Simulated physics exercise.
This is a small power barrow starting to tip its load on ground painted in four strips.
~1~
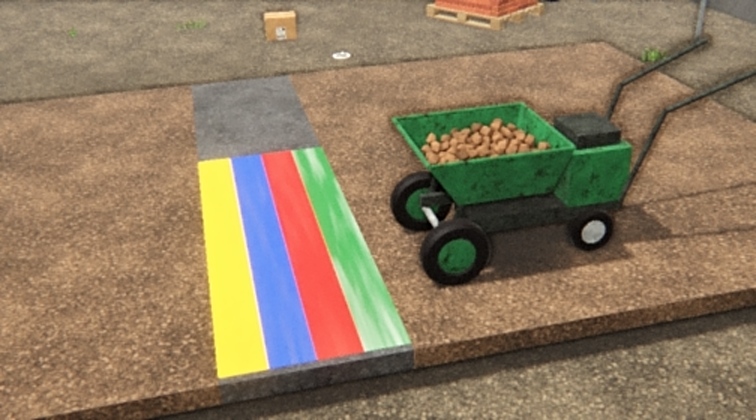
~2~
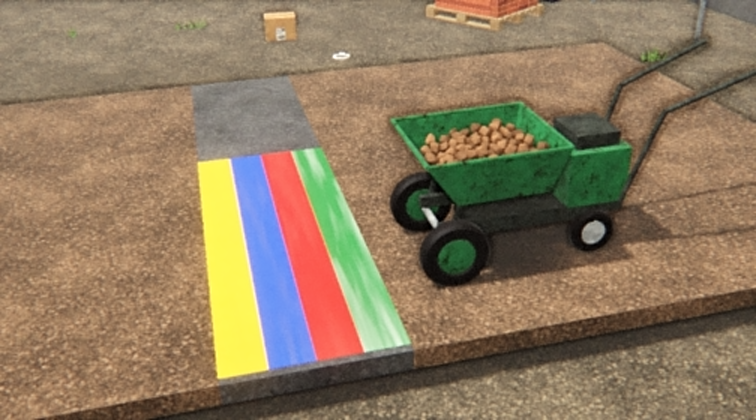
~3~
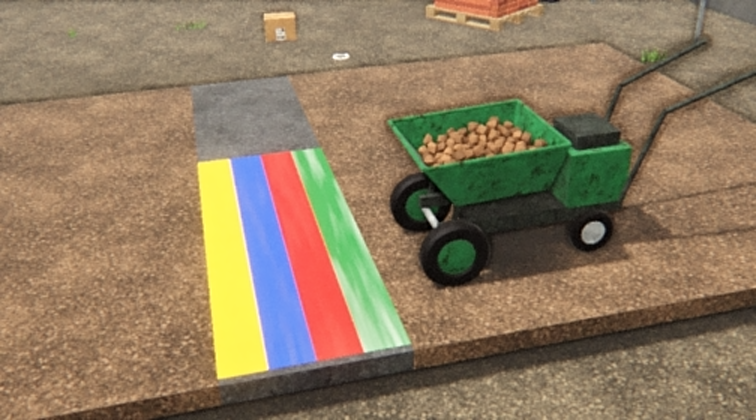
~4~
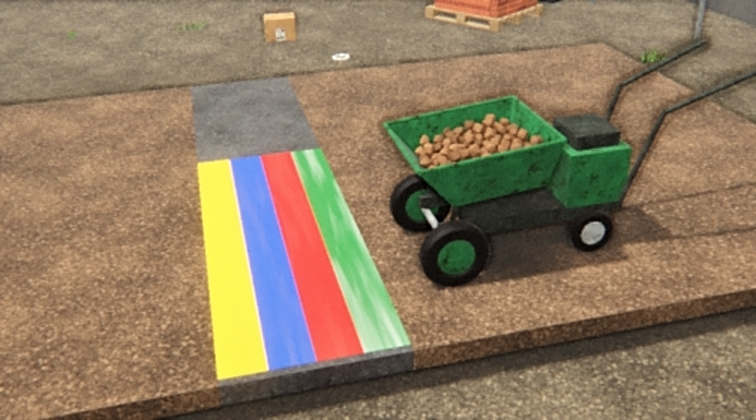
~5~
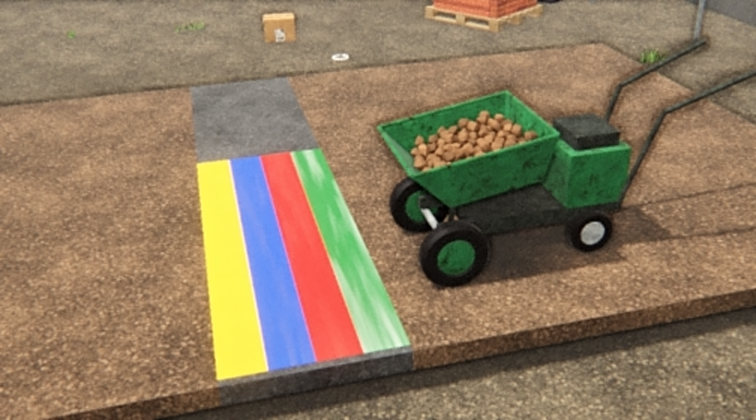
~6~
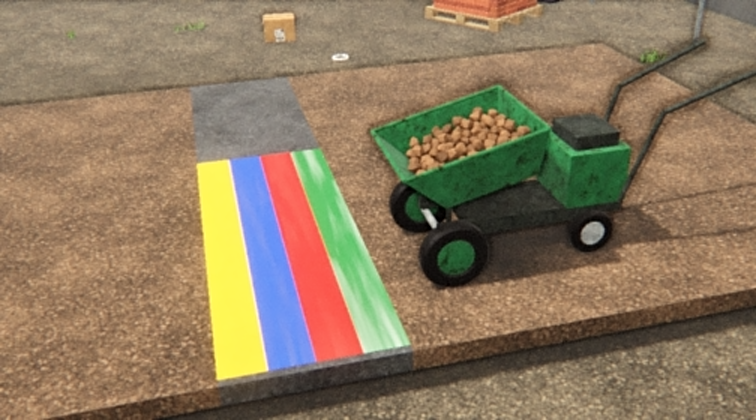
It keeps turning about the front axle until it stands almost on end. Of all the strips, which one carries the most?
I would say the red one.
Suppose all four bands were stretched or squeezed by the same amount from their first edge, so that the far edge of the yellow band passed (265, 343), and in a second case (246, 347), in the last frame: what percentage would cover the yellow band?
Near 20 in a hundred and near 10 in a hundred.
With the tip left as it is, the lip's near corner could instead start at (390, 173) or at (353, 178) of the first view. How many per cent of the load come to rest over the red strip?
Close to 20 in a hundred, and close to 0 in a hundred.
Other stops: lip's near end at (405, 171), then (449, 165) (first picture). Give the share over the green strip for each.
Roughly 0 and 40 percent respectively.
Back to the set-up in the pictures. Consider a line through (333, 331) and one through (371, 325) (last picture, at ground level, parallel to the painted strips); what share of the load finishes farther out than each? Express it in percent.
Near 50 % and near 90 %, in that order.
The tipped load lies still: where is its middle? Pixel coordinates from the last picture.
Close to (308, 270) in the last picture.
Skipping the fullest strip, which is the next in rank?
It is the blue strip.
Soon after the last picture, skip tipped well over; all in the skip.
A little later, skip tipped steeply; nearly all in the skip; a stray few over the green strip; a small part over the red strip.
Later still, skip tipped right over; about a quarter in the skip; a small part over the green strip; about a third over the red strip; about a quarter over the blue strip; a small part over the yellow strip.
By the end, skip tipped right over; a stray few in the skip; about a quarter over the green strip; about half over the red strip; about a quarter over the blue strip; a small part over the yellow strip; a stray few off the paint.
